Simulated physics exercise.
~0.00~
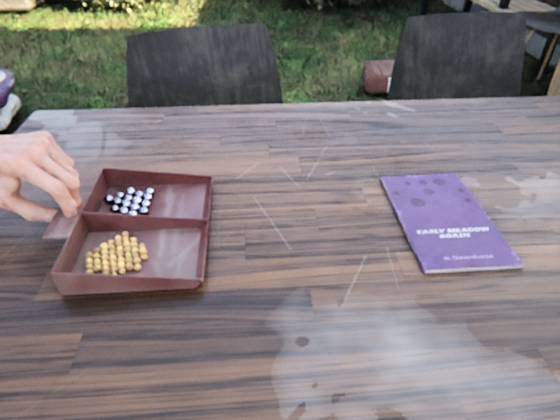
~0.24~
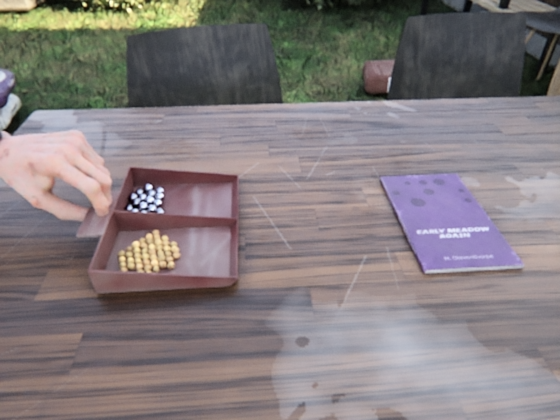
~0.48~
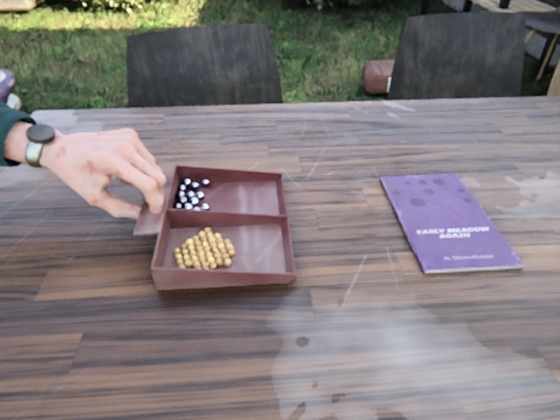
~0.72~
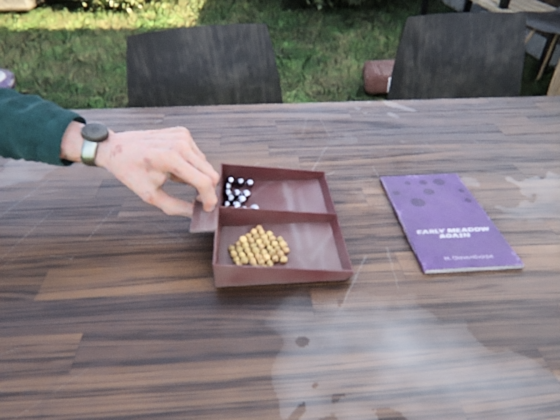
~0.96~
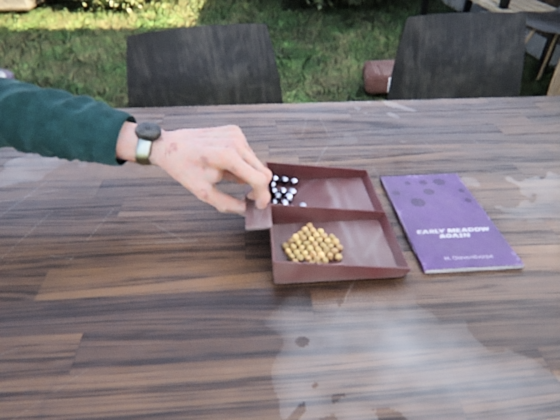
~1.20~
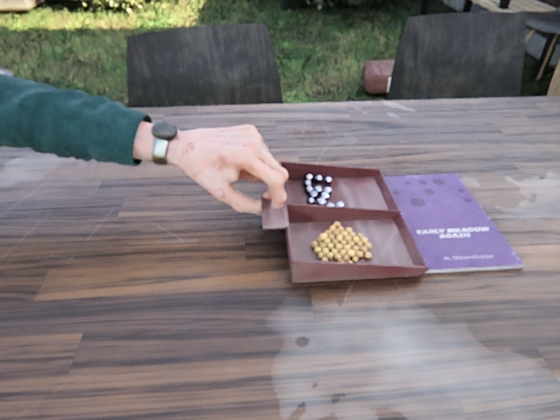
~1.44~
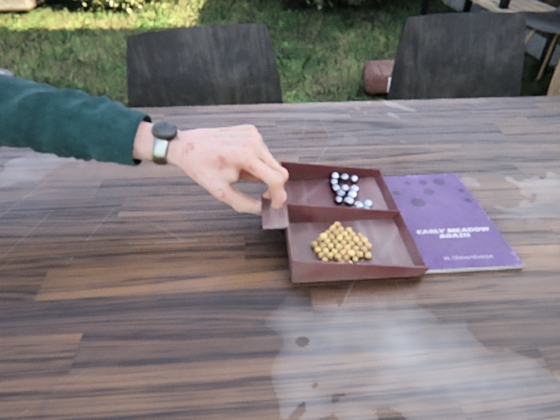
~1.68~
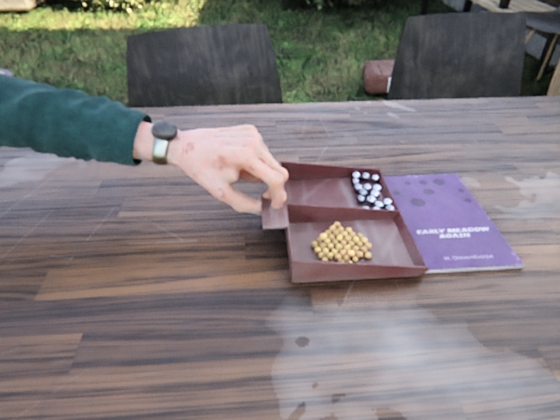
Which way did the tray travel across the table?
The tray moved to the right, towards the purple book.
